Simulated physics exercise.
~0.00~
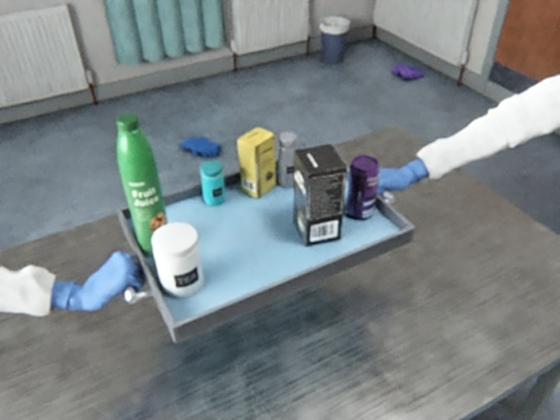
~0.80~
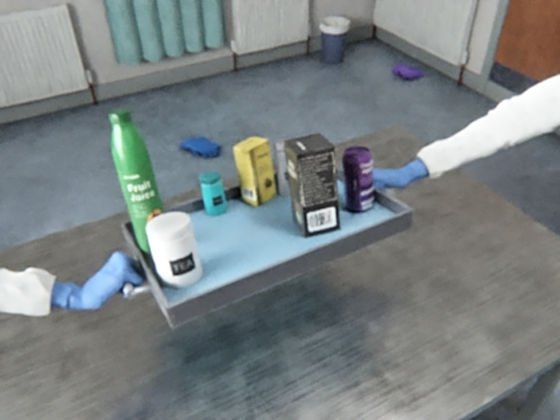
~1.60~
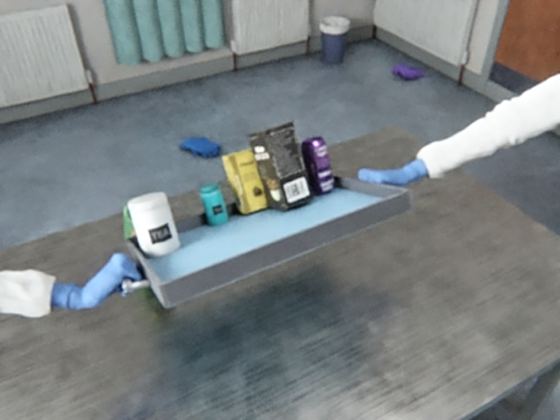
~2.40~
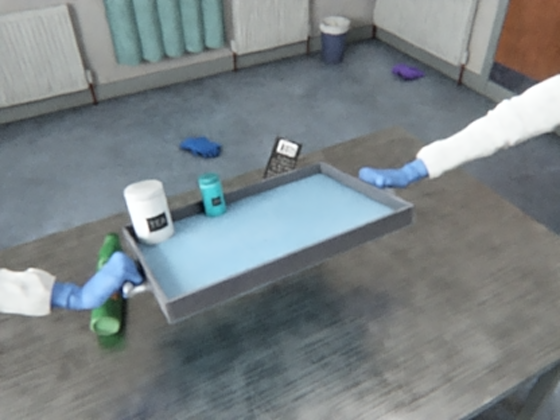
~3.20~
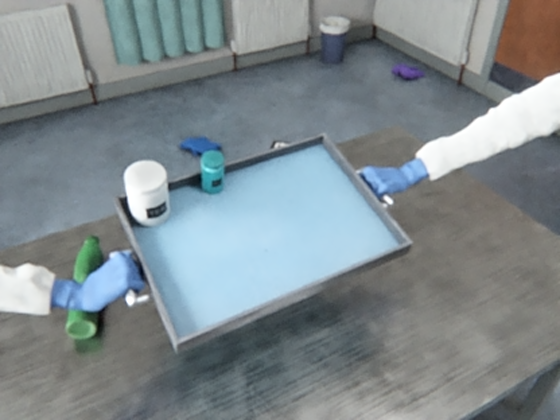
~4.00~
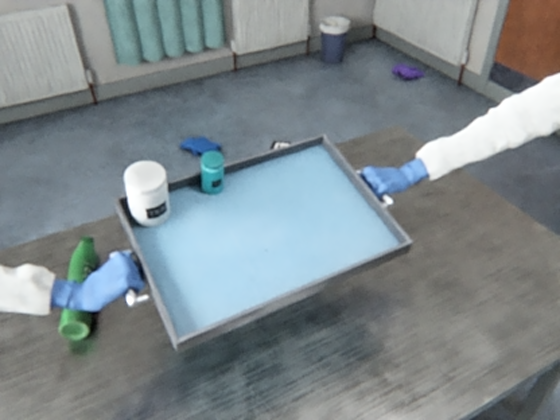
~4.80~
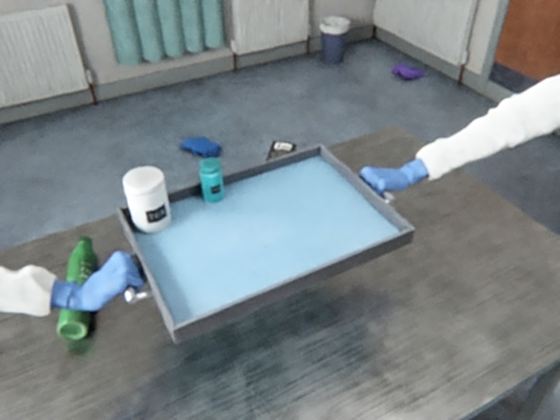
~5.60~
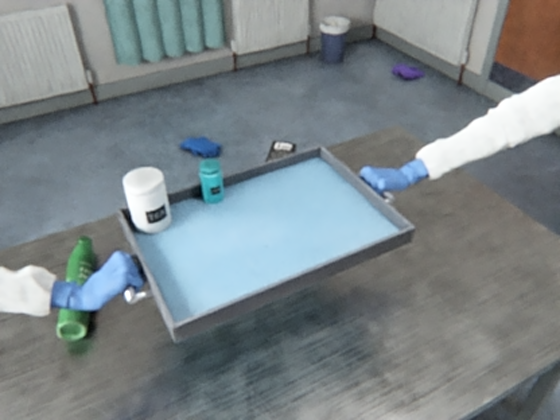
Two blue-gloved hands in white sleeves hold a grey-rimmed, pale blue tray above a dark wooden table, seen from above in a room with radiators and a blue-grey floor. A green bottle and white jar stand at the left, turquoise and grey shakers and a yellow carton behind, and a black carton and purple can at the right. The tray tips away, and the bottle and grey shaker leave it, followed by both cartons and the can. It then tilts towards the viewer before levelling, with only the jar and turquoise shaker aboard and the bottle lying at left.
